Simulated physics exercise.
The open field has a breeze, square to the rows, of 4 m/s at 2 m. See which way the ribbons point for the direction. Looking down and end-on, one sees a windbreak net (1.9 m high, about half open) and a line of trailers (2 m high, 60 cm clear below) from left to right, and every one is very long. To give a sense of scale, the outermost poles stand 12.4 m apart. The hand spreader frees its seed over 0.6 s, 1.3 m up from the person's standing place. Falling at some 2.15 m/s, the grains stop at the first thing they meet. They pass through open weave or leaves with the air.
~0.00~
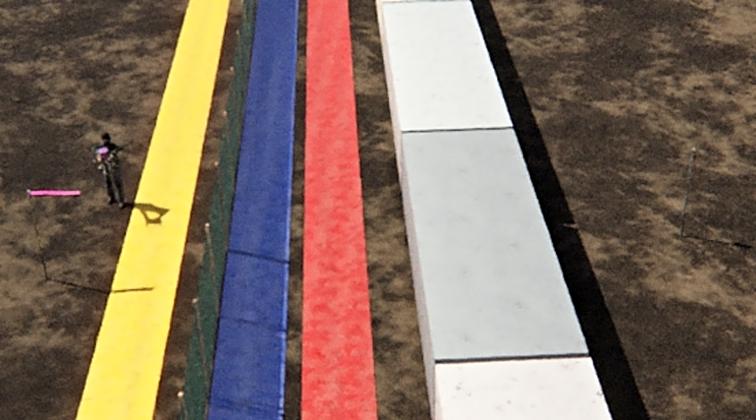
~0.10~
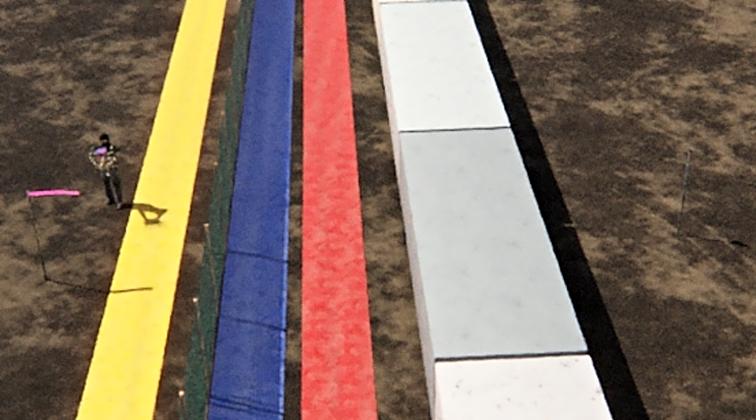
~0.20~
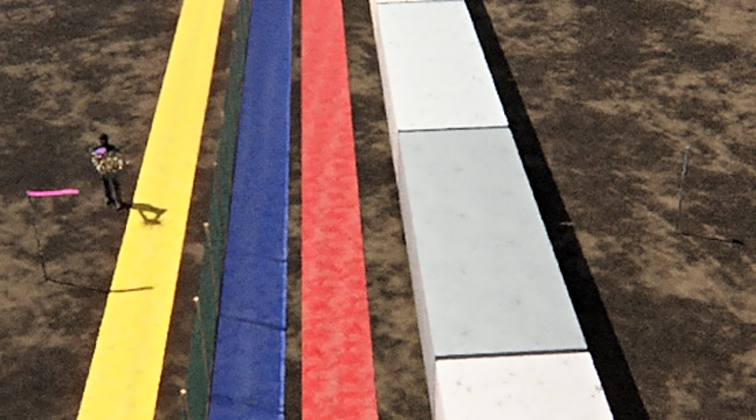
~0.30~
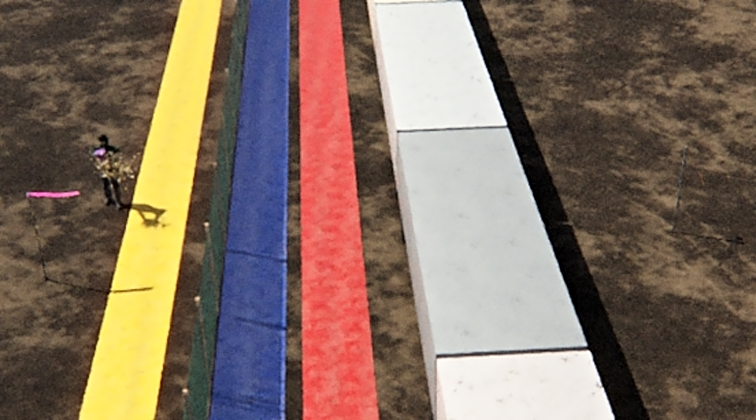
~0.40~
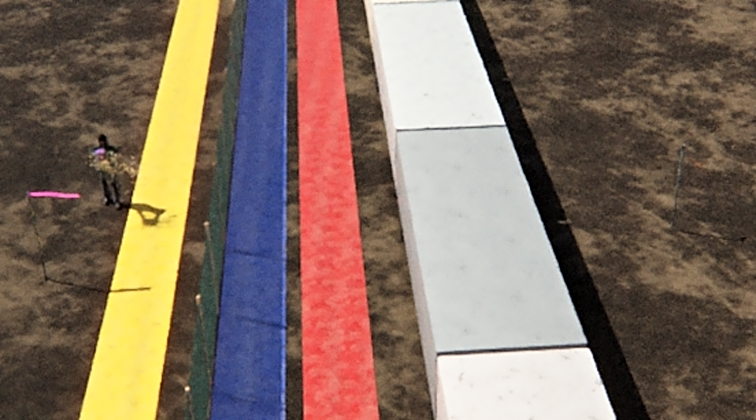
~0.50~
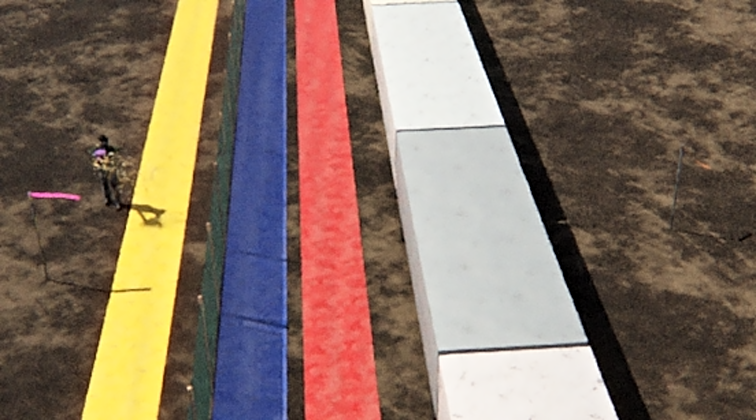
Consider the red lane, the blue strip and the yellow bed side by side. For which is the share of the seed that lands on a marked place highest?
The yellow one.
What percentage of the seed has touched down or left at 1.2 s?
Roughly 60 in a hundred.
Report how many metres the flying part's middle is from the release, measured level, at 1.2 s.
The distance is close to 1.5 m.
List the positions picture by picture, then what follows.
The first frame shows the left ribbon ends at (79, 192), leaning 85 degrees to the right, the seed in the air spans x = 95 to 115 around y = 160 and it comes from (104, 160).
The second frame shows the seed in the air spans x = 95 to 115 around y = 165, the blue one passes (257, 250), the yellow one passes (151, 255) and the red one passes (333, 247).
The third frame shows the left ribbon ends at (78, 192), leaning 90 degrees to the right, the seed in the air spans x = 95 to 120 around y = 165 and the top of the windbreak net crosses (220, 131).
The fourth frame shows the seed in the air spans x = 95 to 130 around y = 170, the blue one passes (260, 187), the yellow one passes (163, 192) and the red one passes (329, 184).
The fifth frame shows the left ribbon ends at (79, 196), leaning 85 degrees to the right and the seed in the air spans x = 95 to 140 around y = 170.
The sixth frame shows the seed in the air spans x = 95 to 155 around y = 170 and the top of the windbreak net crosses (219, 132).
After 1.2 s, 42 % is in the air or yet to come; 1 % lies on the blue strip, 41 % on the yellow bed and 0 % on the red lane; the middle of what still flies is 0.4 m above the low ground, near (180, 199).
After 2.0 s, 1 % is in the air or yet to come; 8 % lies on the blue strip, 53 % on the yellow bed and 0 % on the red lane.
After 3.5 s, 0 % is in the air or yet to come; 9 % lies on the blue strip, 53 % on the yellow bed and 1 % on the red lane.
After 8.0 s, 0 % is in the air or yet to come; 9 % lies on the blue strip, 53 % on the yellow bed and 1 % on the red lane.
After 45.0 s, 0 % is in the air or yet to come; 9 % lies on the blue strip, 53 % on the yellow bed and 1 % on the red lane.
